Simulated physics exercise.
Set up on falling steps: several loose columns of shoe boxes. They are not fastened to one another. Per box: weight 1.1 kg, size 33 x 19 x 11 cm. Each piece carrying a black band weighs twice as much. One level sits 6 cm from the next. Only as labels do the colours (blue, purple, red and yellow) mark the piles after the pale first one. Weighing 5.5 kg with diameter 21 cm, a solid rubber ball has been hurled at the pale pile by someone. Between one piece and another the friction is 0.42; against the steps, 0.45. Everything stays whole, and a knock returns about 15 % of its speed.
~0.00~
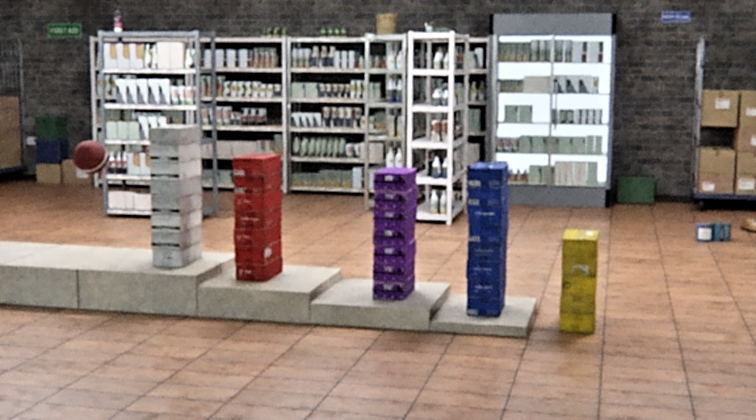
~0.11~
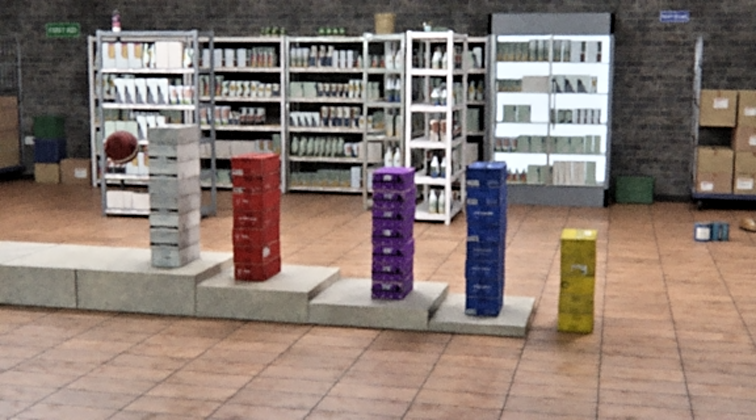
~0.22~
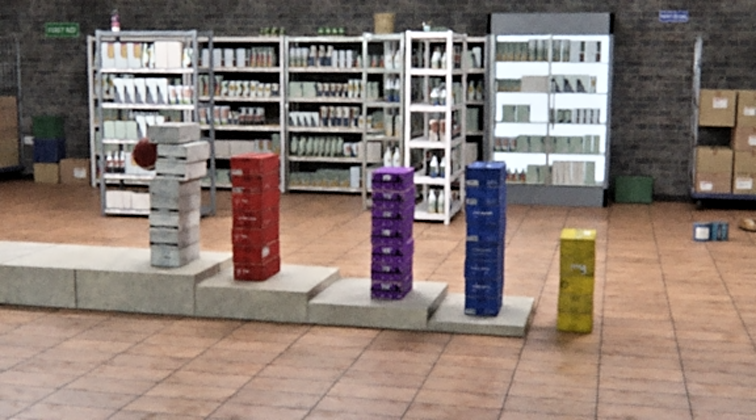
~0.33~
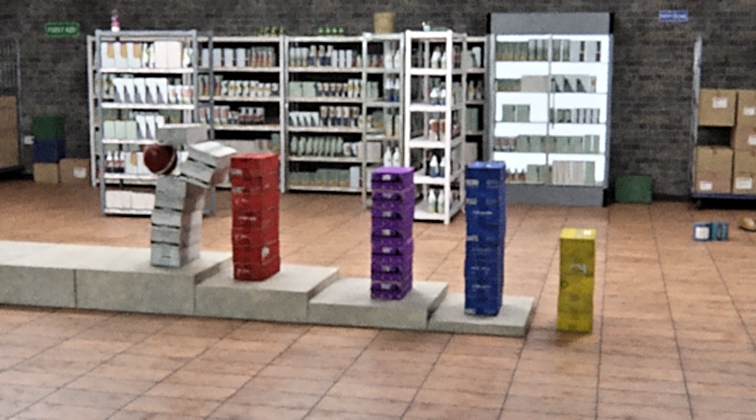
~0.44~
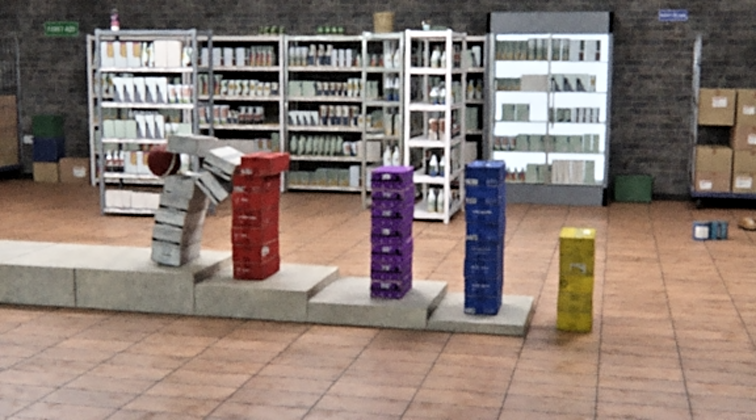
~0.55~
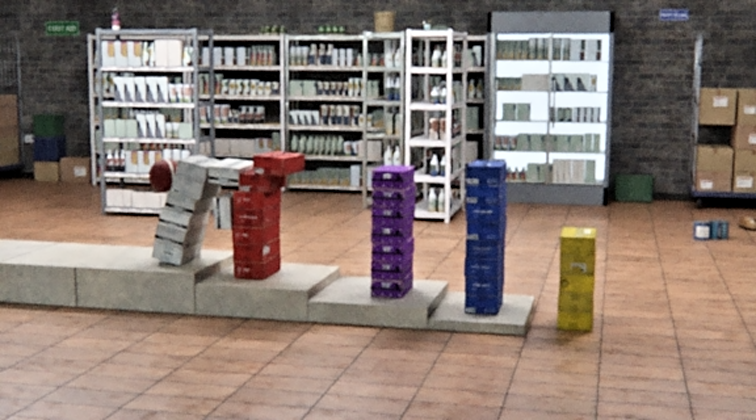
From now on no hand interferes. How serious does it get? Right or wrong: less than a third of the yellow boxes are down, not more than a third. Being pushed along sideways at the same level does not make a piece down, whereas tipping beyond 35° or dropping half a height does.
Right.
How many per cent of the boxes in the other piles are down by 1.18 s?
5 per cent.
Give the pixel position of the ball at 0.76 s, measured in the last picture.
You'll find it near (154, 228).
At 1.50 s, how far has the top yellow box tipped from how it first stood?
Some 0 degrees.
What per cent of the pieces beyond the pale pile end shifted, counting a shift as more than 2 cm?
30 %.
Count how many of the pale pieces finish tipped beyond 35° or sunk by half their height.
I count 7 pale pieces.
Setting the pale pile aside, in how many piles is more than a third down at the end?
That comes to 1.
Around 0.76 s, 3 of the pale pile down; none of the 5 yellow boxes down (1 of 27 in all colours); top yellow box unmoved; top red box tipped 48°, 46 mm lower.
Around 1.18 s, 7 of the pale pile down; none of the 5 yellow boxes down (1 of 27 in all colours); top yellow box unmoved; top red box upside down.
Around 1.50 s, 7 of the pale pile down; none of the 5 yellow boxes down (6 of 27 in all colours); top yellow box unmoved; top red box upside down.
Finally (2.4 s), 7 of the pale pile down; none of the 5 yellow boxes down (6 of 27 in all colours); top yellow box unmoved; top red box upside down. That is 0 per cent. Seen by the last camera, middles, top yellow box near (578, 241), top red box near (345, 280).
